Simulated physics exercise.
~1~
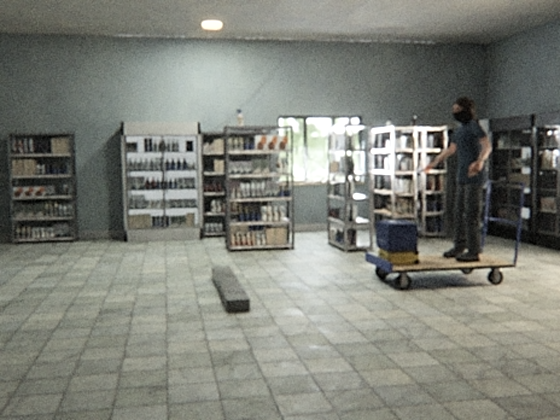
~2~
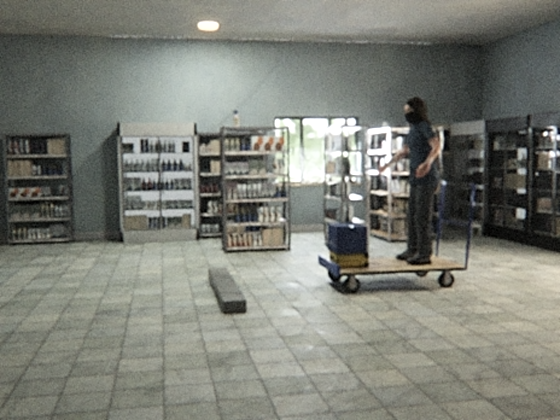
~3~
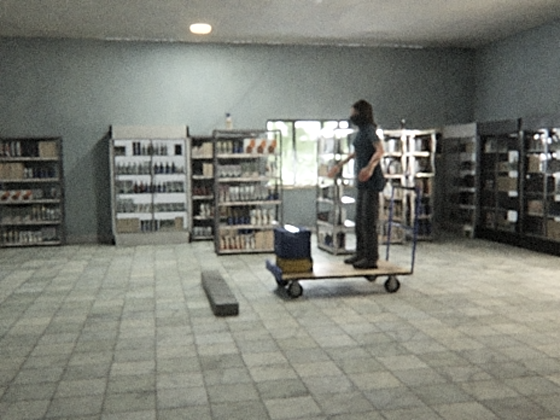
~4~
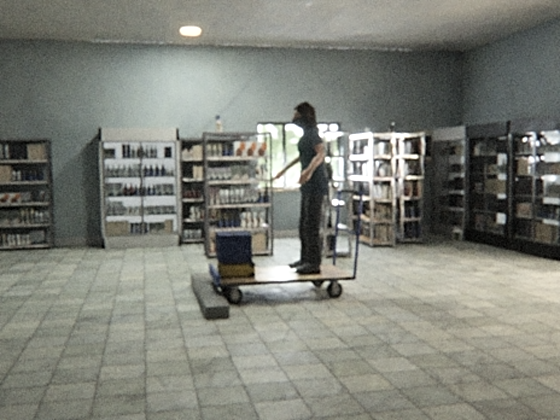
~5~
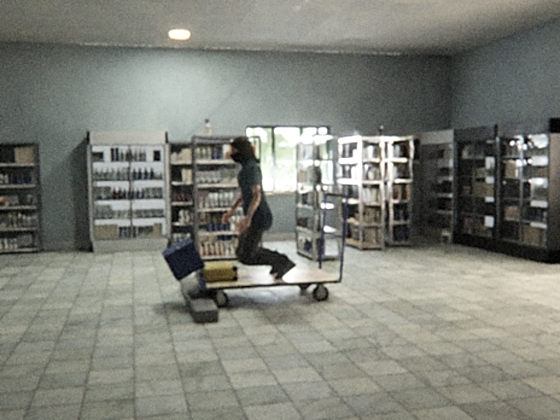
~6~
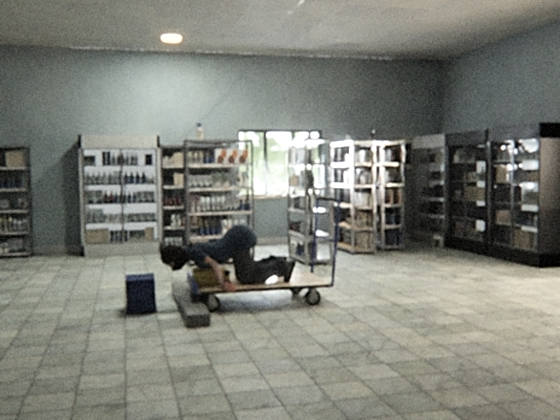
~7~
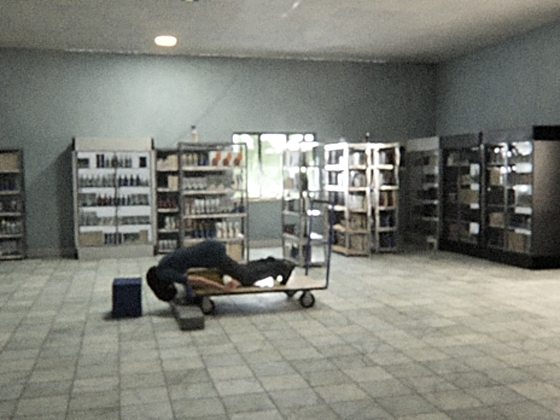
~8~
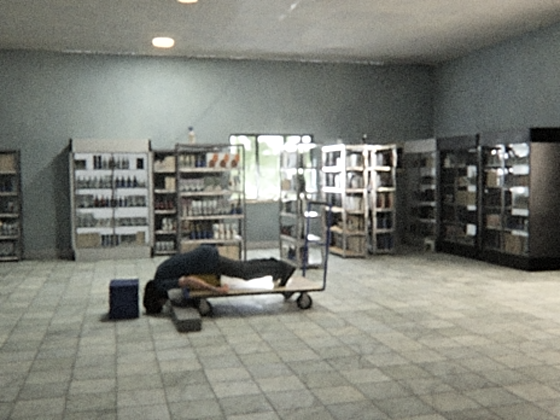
At first, a dark-clothed person stands on a flatbed trolley rolling left across a tiled room lined with shelves, with a blue carton stacked on a yellow suitcase at its front. The trolley reaches a low kerb on the floor and stops, staying flat. The carton slides off the suitcase and tips over the front edge while the person's knees buckle. The carton lands on the floor beyond the kerb as the person pitches forward onto the deck, arms reaching down. Finally, the person lies face down over the suitcase, hips still above the deck and head hanging past the front.
